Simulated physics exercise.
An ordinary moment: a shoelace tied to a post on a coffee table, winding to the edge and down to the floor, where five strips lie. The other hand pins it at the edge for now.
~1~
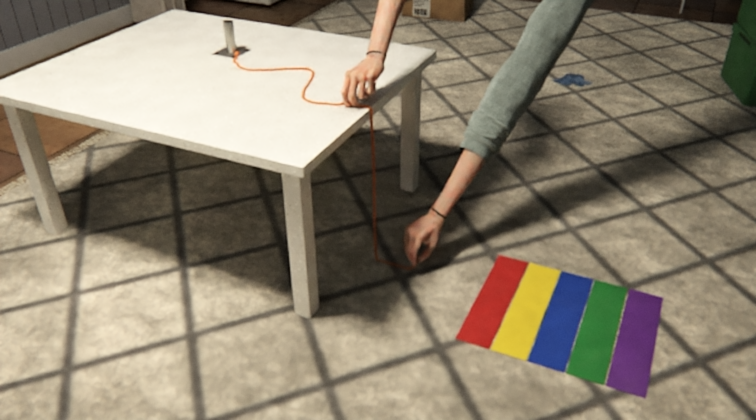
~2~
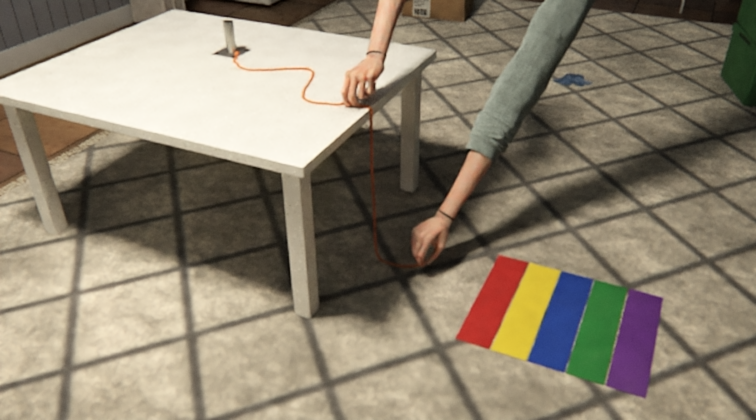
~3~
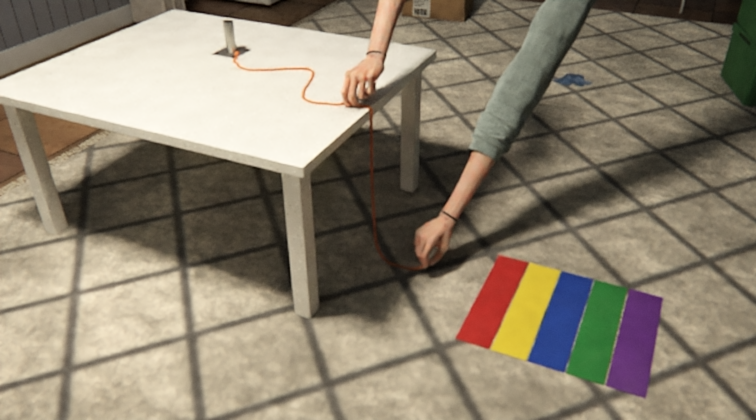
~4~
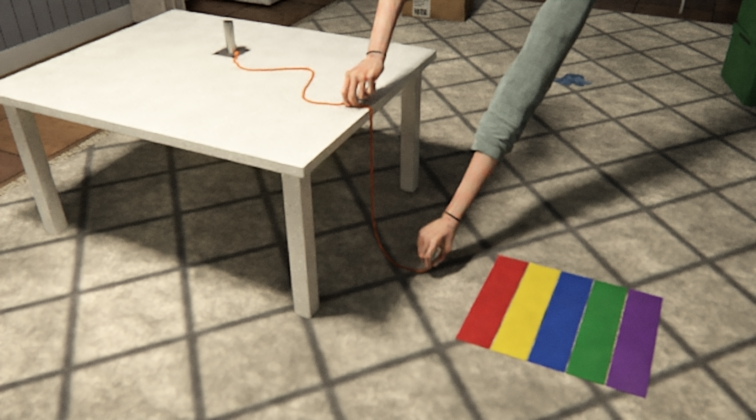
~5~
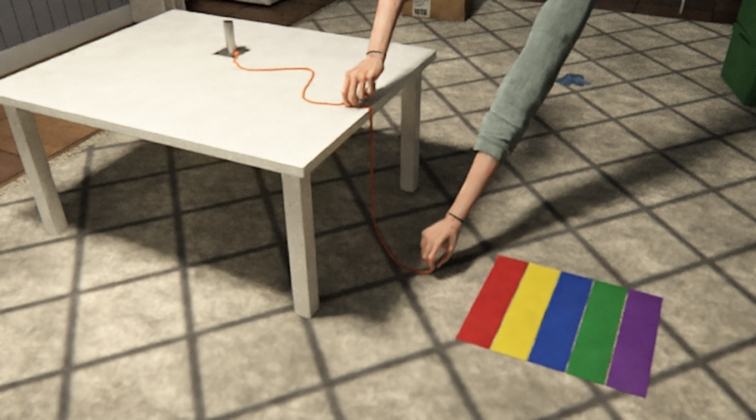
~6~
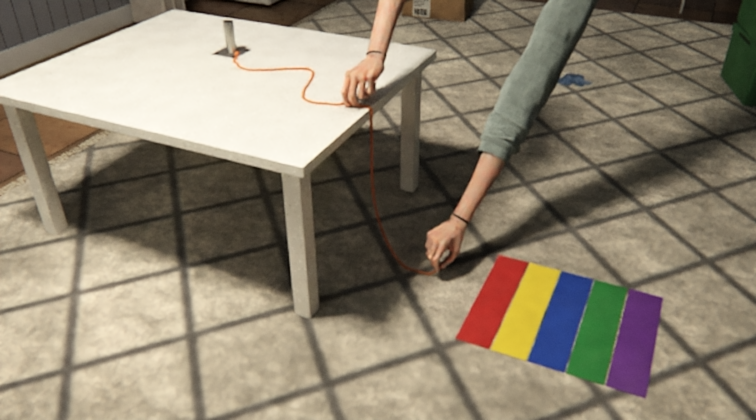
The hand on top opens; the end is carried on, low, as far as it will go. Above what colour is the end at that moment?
It halts on the green strip.
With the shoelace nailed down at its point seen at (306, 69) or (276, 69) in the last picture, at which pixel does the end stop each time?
The places are (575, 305) and (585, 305).
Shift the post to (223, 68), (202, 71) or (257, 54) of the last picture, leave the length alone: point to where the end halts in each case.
Try by try, around (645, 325), (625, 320) and (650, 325).
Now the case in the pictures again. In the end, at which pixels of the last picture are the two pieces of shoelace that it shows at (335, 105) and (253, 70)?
About (407, 126), and the other about (279, 66).
Early on, end near (556, 299); over blue.
Midway, end near (591, 309); over green.
At the end of the slack, end near (613, 315); over green. Over green.
